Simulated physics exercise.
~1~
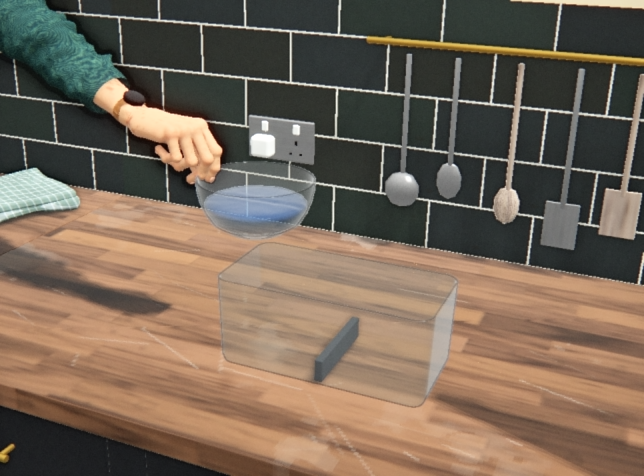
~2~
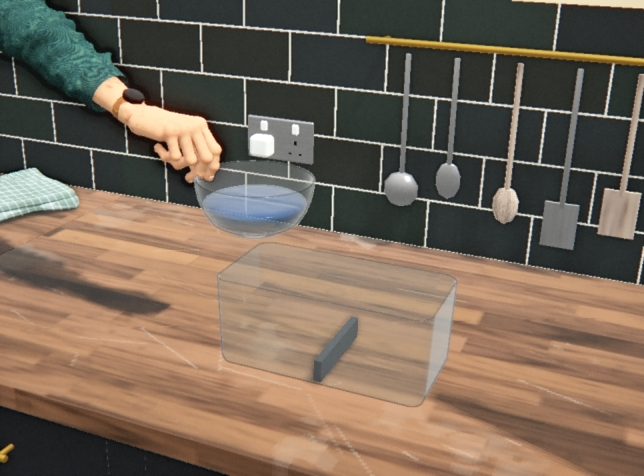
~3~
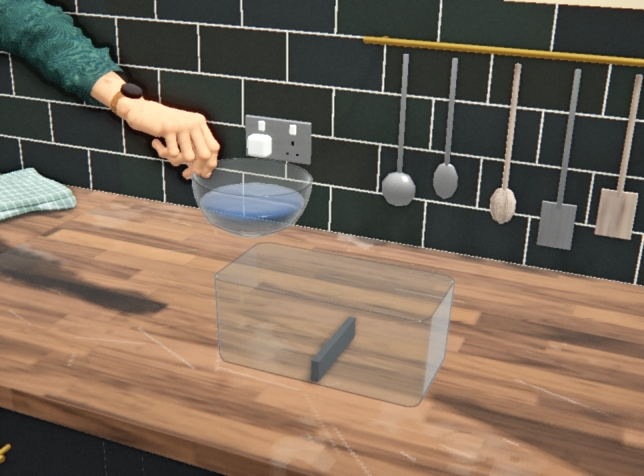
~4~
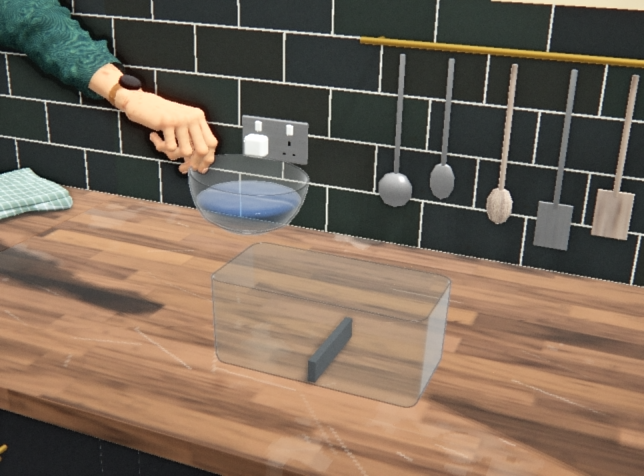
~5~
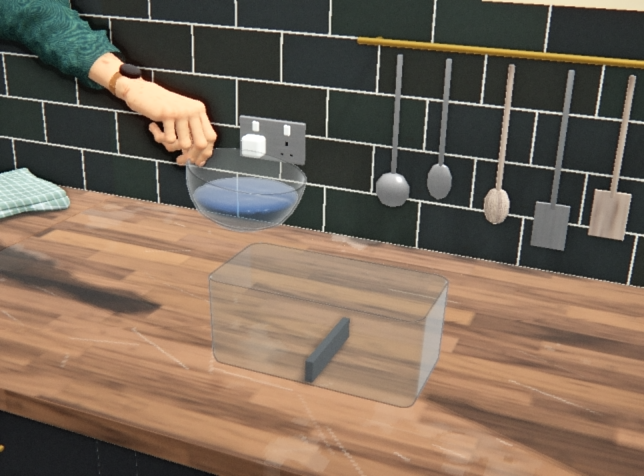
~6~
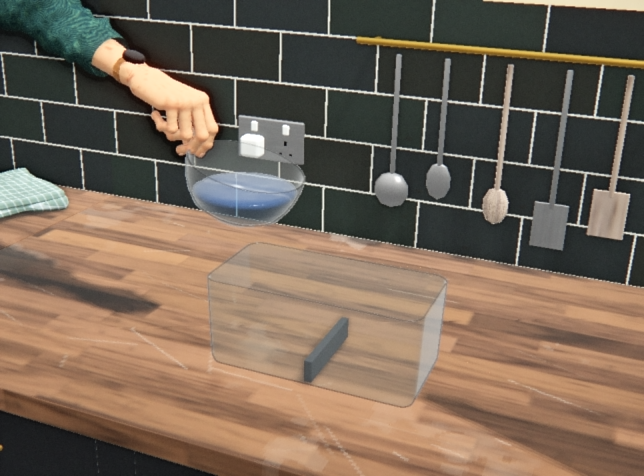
In a kitchen with dark green tiles and white grout, a wooden worktop is seen from slightly above. A hand in a green knitted sleeve holds a clear bowl of blue water at the left, above a long transparent basin with a low dark wall across its floor, while utensils hang at the right. The hand slowly tilts the bowl rightward as the view shifts very slightly.
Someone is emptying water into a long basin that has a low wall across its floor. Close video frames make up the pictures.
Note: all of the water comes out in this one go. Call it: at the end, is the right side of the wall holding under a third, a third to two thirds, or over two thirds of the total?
The right side holds over two thirds of the total.
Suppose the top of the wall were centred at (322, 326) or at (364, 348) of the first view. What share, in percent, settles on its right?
Around 95 per cent for the first, around 75 per cent for the second.
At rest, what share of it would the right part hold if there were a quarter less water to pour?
Estimated share: Close to 90 per cent.
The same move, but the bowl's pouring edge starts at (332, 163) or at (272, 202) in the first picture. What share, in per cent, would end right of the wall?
About 85 % the first time, about 45 % the second.
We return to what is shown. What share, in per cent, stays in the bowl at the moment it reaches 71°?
Around 55 in a hundred has not poured out yet.
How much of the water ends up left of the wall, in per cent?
It is close to 10 per cent.
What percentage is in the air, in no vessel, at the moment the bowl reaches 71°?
Estimate: Some 40 per cent.
A moment on, the bowl is tipped part way and 55 per cent is still to pour, 1 is left of the wall and 5 right of it.
Next, the bowl is tipped right over and 1 per cent is still to pour, 5 is left of the wall and 81 right of it.
Then the bowl is tipped right over and 0 per cent is still to pour, 9 is left of the wall and 90 right of it.
Later the bowl is tipped right over and 0 per cent is still to pour, 9 is left of the wall and 90 right of it.
At rest 9 per cent lies left of the wall, 90 right of it and 1 outside.
